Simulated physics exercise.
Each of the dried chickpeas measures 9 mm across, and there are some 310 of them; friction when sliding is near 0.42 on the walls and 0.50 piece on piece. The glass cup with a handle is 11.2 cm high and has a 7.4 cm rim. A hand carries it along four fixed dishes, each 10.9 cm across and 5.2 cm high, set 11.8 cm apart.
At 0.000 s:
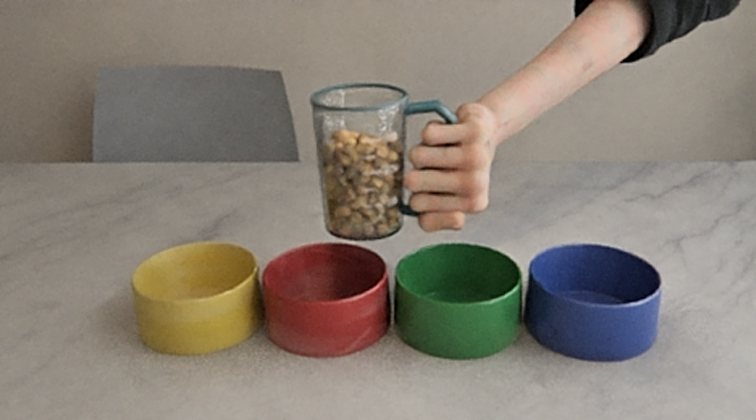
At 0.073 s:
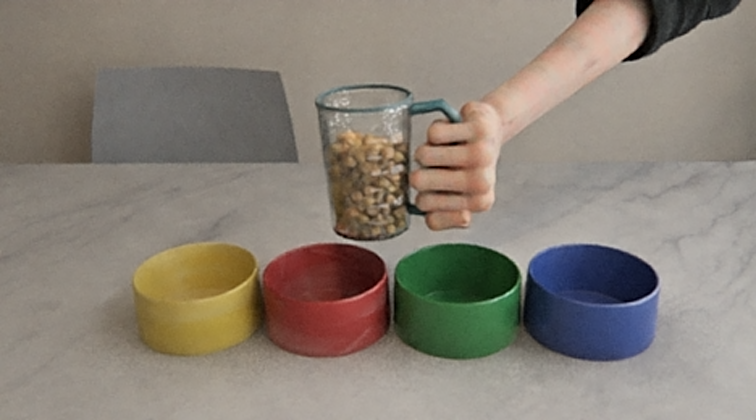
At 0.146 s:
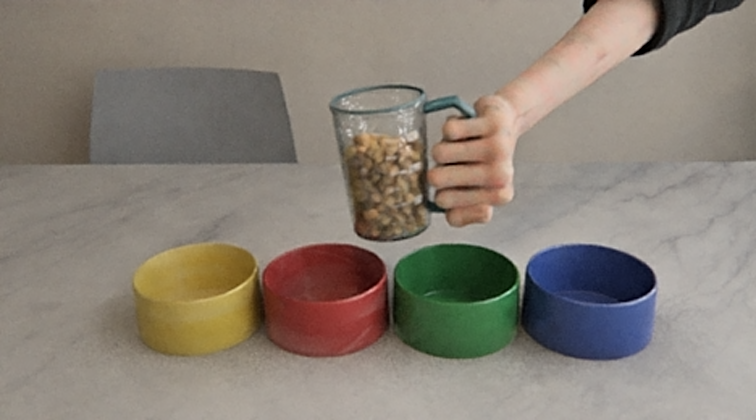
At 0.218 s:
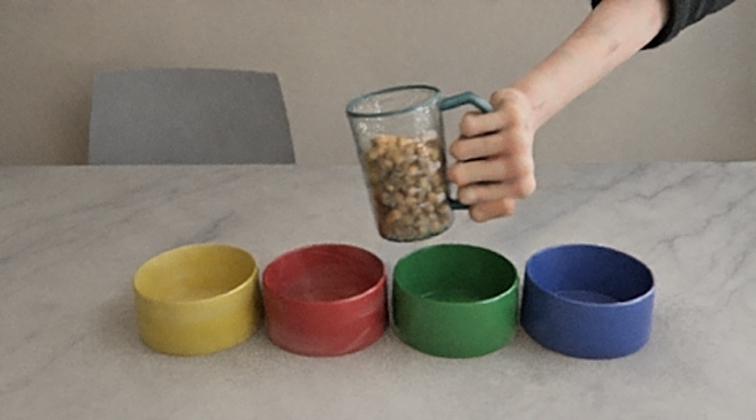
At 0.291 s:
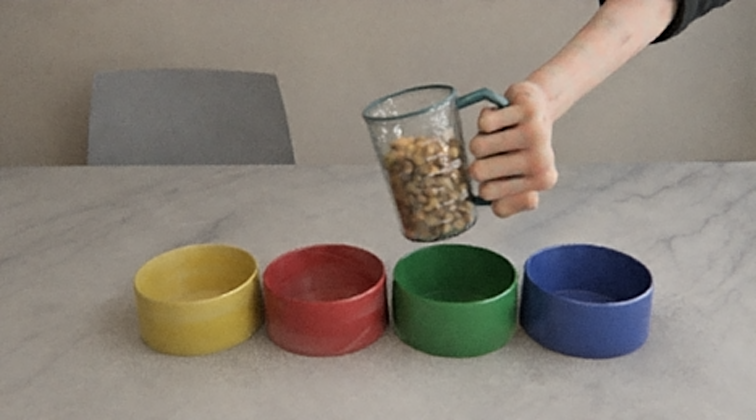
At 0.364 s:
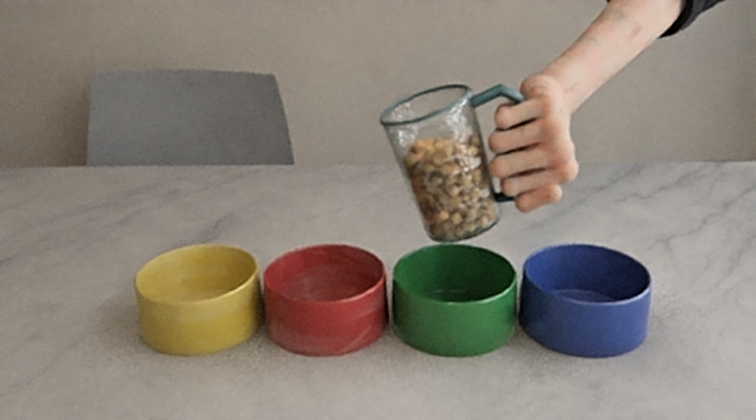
The footage shows a hand holding a clear handled cup of dried chickpeas above a row of yellow, red, green and blue dishes, then moving it to the right while gradually tilting its rim toward the left.
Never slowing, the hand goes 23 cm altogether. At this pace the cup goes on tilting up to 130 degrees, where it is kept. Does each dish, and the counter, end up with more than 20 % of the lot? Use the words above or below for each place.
Red dish: Below; blue dish: Above; green dish: Below; yellow dish: Below; counter: Below.
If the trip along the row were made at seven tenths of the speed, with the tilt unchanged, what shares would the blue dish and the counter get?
Shares - blue 100, counter 0.
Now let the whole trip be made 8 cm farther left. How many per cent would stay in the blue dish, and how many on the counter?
Then the blue dish would get 0 and the counter 0.
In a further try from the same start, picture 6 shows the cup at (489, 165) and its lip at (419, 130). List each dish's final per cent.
Kept per dish: Red = 0, blue = 100, green = 0, yellow = 0.
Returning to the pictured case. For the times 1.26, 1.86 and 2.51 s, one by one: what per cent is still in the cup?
At the three moments: 100, 95 and 0 percent.
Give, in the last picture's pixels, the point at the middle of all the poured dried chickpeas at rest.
Near (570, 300).
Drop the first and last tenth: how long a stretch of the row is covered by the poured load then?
6 centimetres.
After 1.26 s, tilt 70 degrees; cup holds 100 %.
After 1.86 s, tilt 105 degrees; cup holds 95 %, blue 5 %.
Then, at 2.51 s, tilt 130 degrees; cup holds 0 %, blue 95 %.
At rest (2.9 s), red 0 %, blue 95 %, green 0 %, yellow 0 %, counter 0 %.
